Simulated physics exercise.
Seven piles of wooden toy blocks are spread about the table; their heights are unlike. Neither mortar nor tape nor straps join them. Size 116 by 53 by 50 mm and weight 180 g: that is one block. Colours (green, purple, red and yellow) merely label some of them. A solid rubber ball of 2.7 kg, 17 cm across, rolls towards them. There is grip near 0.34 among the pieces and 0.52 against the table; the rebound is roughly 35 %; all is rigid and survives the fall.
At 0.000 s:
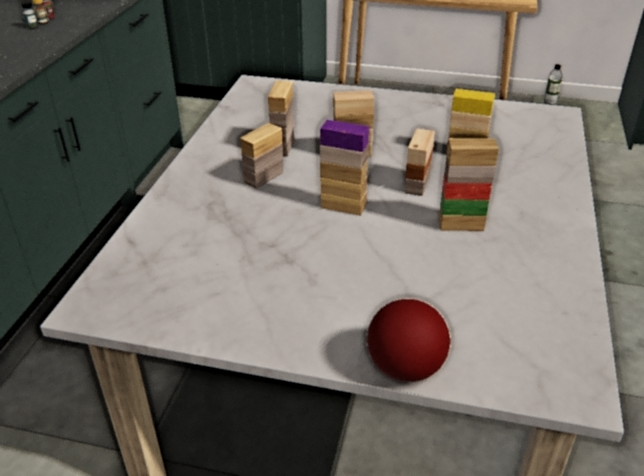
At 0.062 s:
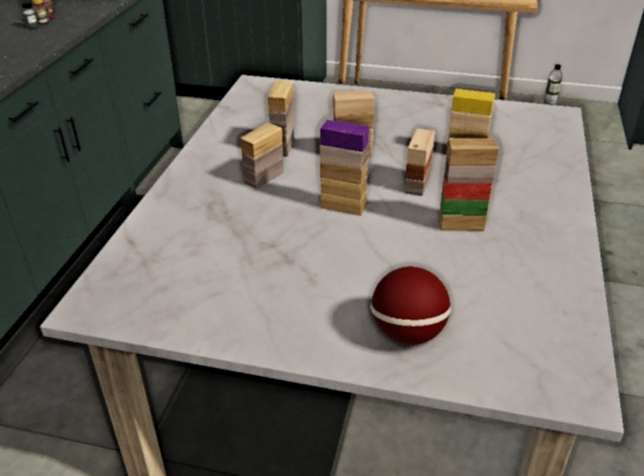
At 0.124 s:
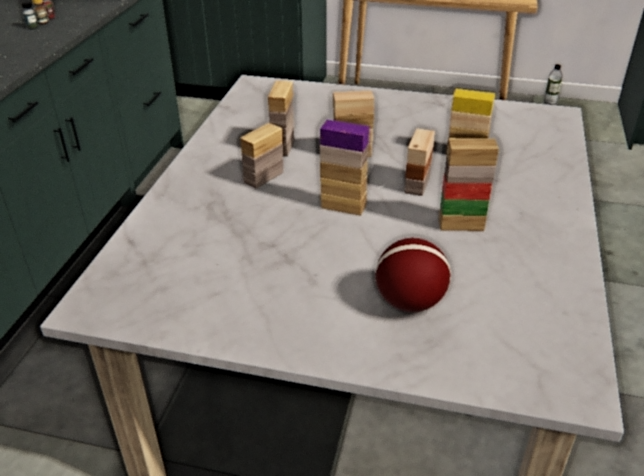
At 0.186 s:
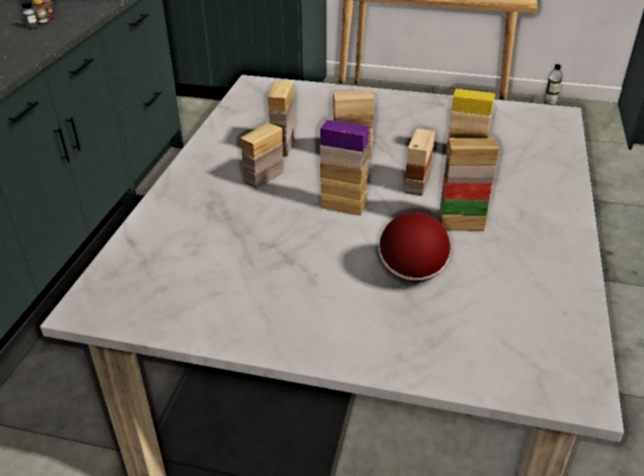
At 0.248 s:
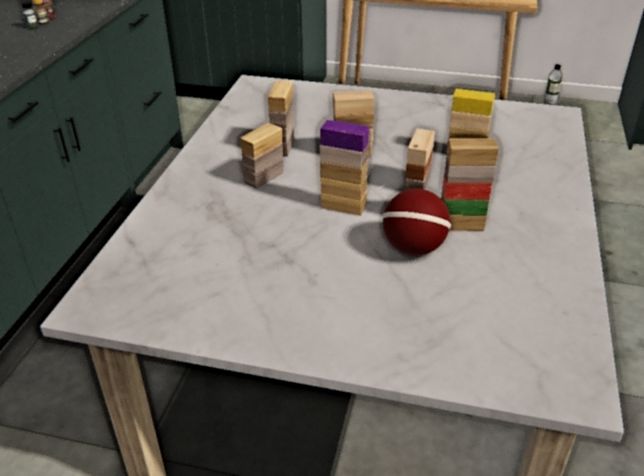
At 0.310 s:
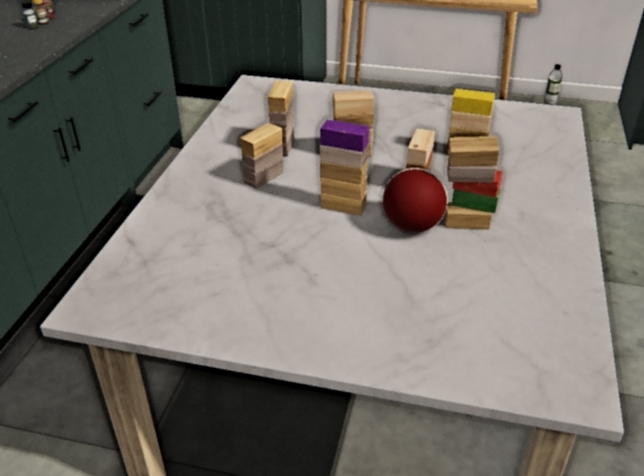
A dark red ball with a white stripe rolls across a marble-topped table toward several stacks of wooden blocks, then knocks into the right-hand stack with red and green blocks, pushing its middle blocks askew.
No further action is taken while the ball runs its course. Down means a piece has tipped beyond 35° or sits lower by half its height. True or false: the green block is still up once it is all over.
False.
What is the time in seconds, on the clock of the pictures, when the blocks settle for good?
That comes at about 2.0 s.
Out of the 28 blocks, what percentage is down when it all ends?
The share is about 30 in a hundred.
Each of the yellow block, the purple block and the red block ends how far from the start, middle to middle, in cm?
Yellow 0 cm, purple 0 cm, red 34 cm.
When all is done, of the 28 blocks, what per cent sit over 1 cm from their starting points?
Moved: 45 per cent.
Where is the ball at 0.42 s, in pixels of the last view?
Look close to (408, 173).
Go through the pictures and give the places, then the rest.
In the first picture (places mark the middle of the side facing us), ball (408, 340) 44 cm from contact, 1.6 m/s; green block (466, 208); yellow block (472, 106); purple block (342, 140); nothing disturbed.
Ball (411, 306) 34 cm from contact, 1.6 m/s; green block (466, 208), in the second picture.
Ball (413, 275) 24 cm from contact, 1.6 m/s; green block (466, 208), in the third picture.
Ball (415, 247) 14 cm from contact, 1.6 m/s; green block (466, 208), in the fourth picture.
Ball (416, 222) 36 mm from contact, 1.6 m/s; green block (466, 208), in the fifth picture.
Ball (415, 200) after contact, 1.5 m/s; green block (474, 202) shifted 43 mm; red block (475, 186) leaning 5°; purple block (342, 140); steepest lean 12°, the block at (472, 175); 5 disturbed, none down, in the sixth picture.
After 0.42 s, ball still moving; 2 of the 28 blocks down; green block leaning 25°, 18 mm lower; red block leaning 22°, 21 mm lower.
After 0.62 s, ball still moving; 5 of the 28 blocks down; green block on its side; red block on its side.
After 1.28 s, ball still moving; 9 of the 28 blocks down; green block on its side; red block on its side.
At rest (2.2 s), ball rolling away; 9 of the 28 blocks down; green block on its side; red block on its side; yellow block unmoved. As the last picture would show them, middles, green block near (513, 197), red block near (547, 180).
